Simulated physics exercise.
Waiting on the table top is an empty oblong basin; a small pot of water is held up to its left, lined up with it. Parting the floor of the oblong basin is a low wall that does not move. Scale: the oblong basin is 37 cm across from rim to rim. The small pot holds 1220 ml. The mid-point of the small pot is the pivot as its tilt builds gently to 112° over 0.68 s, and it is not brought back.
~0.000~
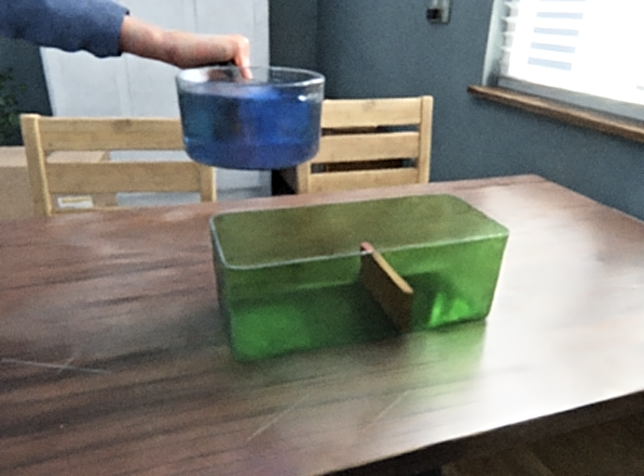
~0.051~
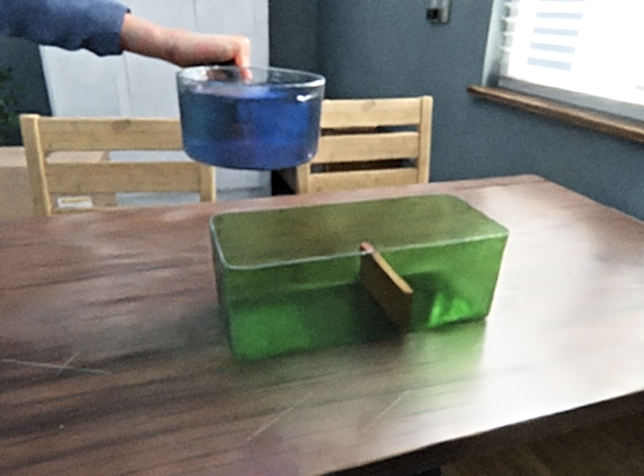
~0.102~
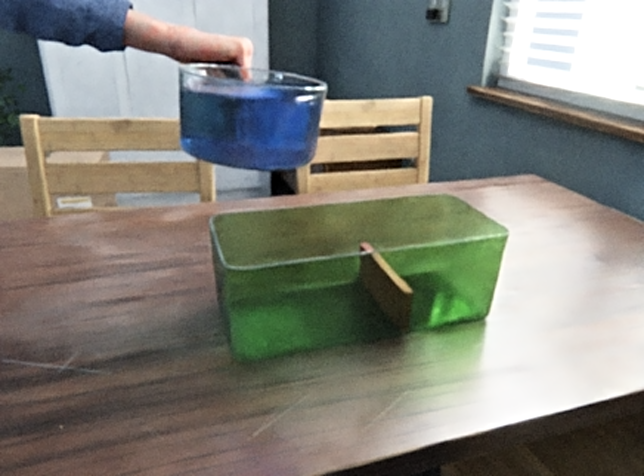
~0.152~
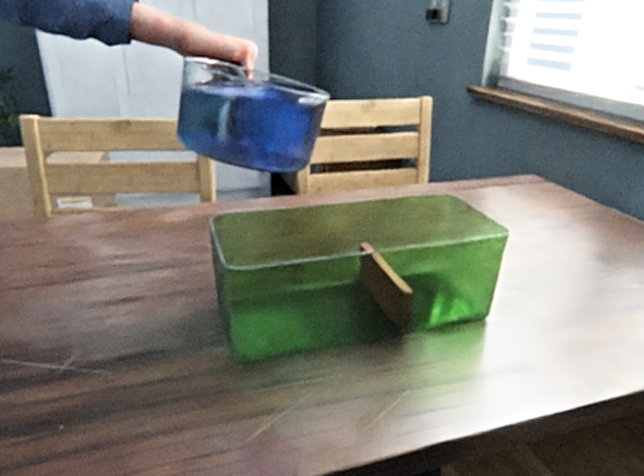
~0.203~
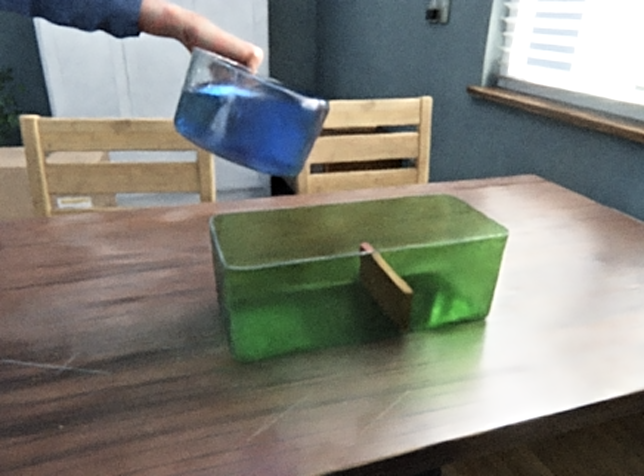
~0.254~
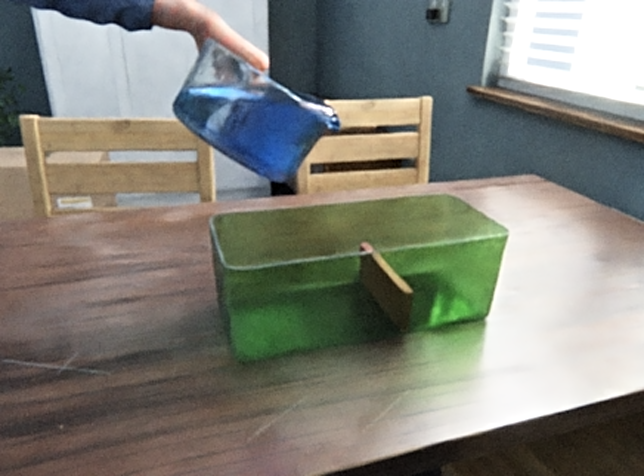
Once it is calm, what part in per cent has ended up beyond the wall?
About 11 per cent ends up there.
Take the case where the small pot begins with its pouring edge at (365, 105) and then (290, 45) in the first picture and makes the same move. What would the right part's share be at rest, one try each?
Around 45 per cent first, around 10 per cent next.
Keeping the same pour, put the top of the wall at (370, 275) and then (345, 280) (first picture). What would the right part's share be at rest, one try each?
The first gives near 35 per cent and the second near 60 per cent.
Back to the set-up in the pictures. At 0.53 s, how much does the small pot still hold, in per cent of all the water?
Near 24 in a hundred.
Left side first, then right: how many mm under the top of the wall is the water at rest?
Looks like roughly 30 mm on the left and roughly 54 mm on the right.
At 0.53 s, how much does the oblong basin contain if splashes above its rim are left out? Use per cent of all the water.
About 36 per cent.
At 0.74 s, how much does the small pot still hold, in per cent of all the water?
Remaining share: Approx. 4 %.
After 0.53 s the tilt is 99° and 25 per cent is still to pour, 32 is left of the wall and 4 right of it.
After 0.74 s the tilt is 112° and 4 per cent is still to pour, 84 is left of the wall and 5 right of it.
After 0.95 s the tilt is 112° and 0 per cent is still to pour, 83 is left of the wall and 9 right of it.
After 1.18 s the tilt is 112° and 0 per cent is still to pour, 83 is left of the wall and 11 right of it.
In the end 83 per cent lies left of the wall, 11 right of it and 6 outside.
